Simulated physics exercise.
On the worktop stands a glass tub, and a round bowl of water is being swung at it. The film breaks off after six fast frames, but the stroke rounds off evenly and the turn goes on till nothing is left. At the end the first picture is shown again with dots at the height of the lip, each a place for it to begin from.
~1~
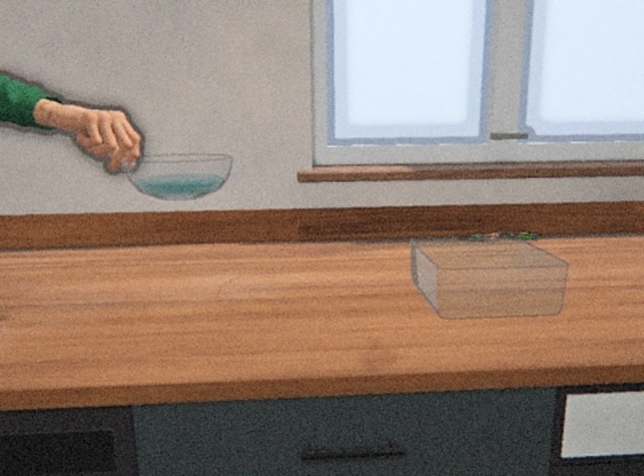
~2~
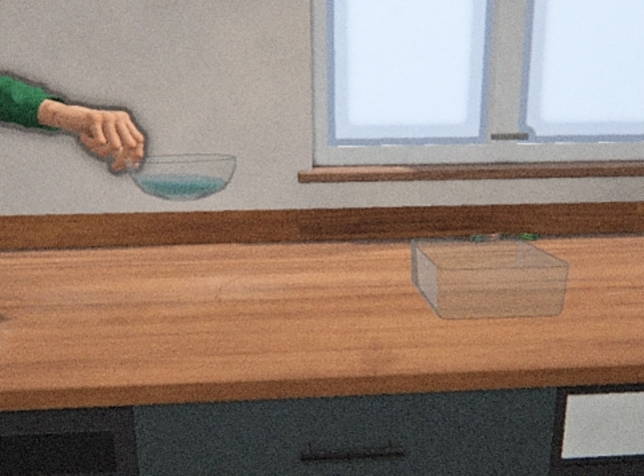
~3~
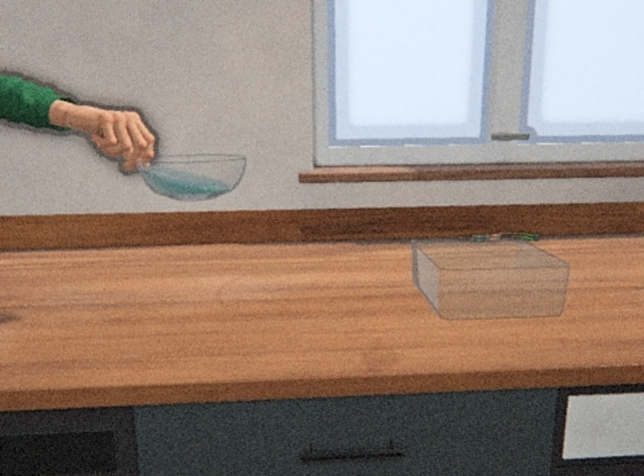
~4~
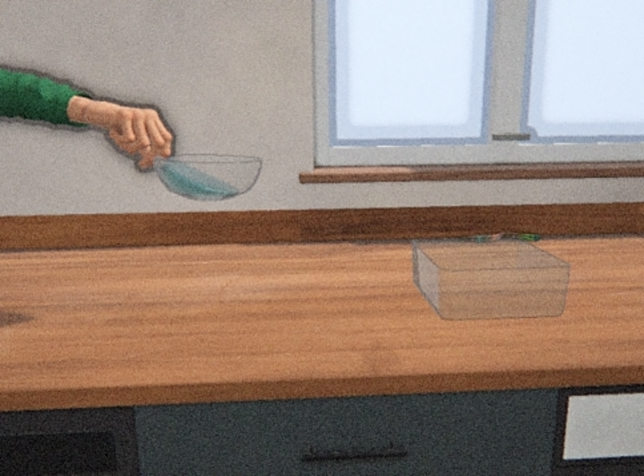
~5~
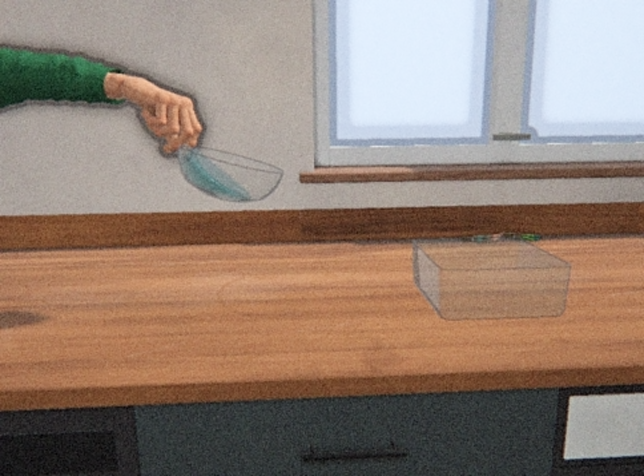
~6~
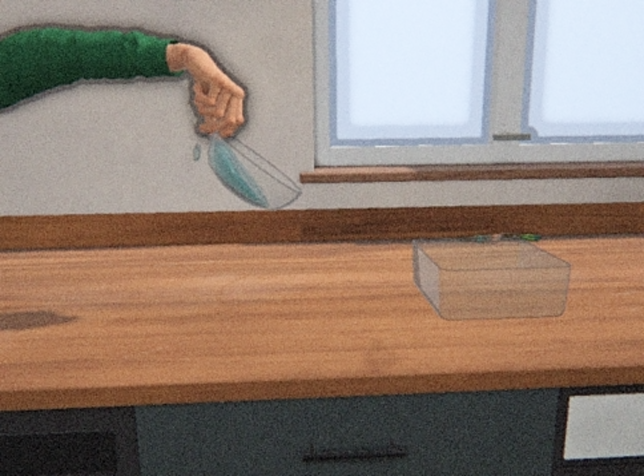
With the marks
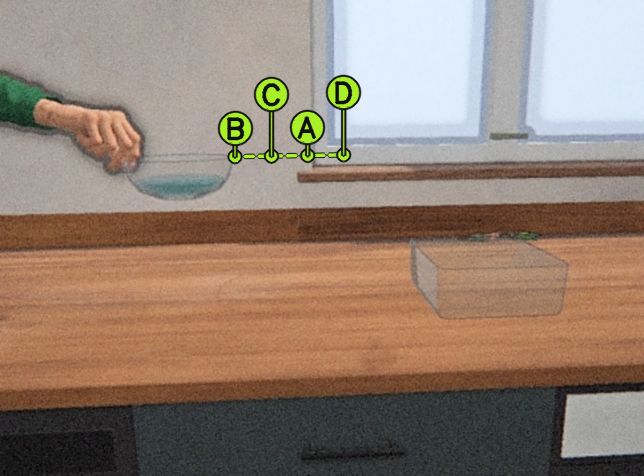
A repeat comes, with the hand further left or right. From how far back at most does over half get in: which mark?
It is A.
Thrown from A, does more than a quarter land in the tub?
Yes.
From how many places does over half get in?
Two of them.
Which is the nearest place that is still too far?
That is place C.
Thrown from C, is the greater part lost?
Yes, that goes wrong.
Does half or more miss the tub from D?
No.
In lime, A at (307, 155); B at (235, 156); C at (271, 156); D at (343, 154).
If A is chosen, about 70 % lands in the tub, 9 % falls short and 21 % goes beside or beyond.
If B is chosen, about 0 % lands in the tub, 96 % falls short and 4 % goes beside or beyond.
If C is chosen, about 19 % lands in the tub, 73 % falls short and 9 % goes beside or beyond.
If D is chosen, about 69 % lands in the tub, 11 % falls short and 21 % goes beside or beyond.
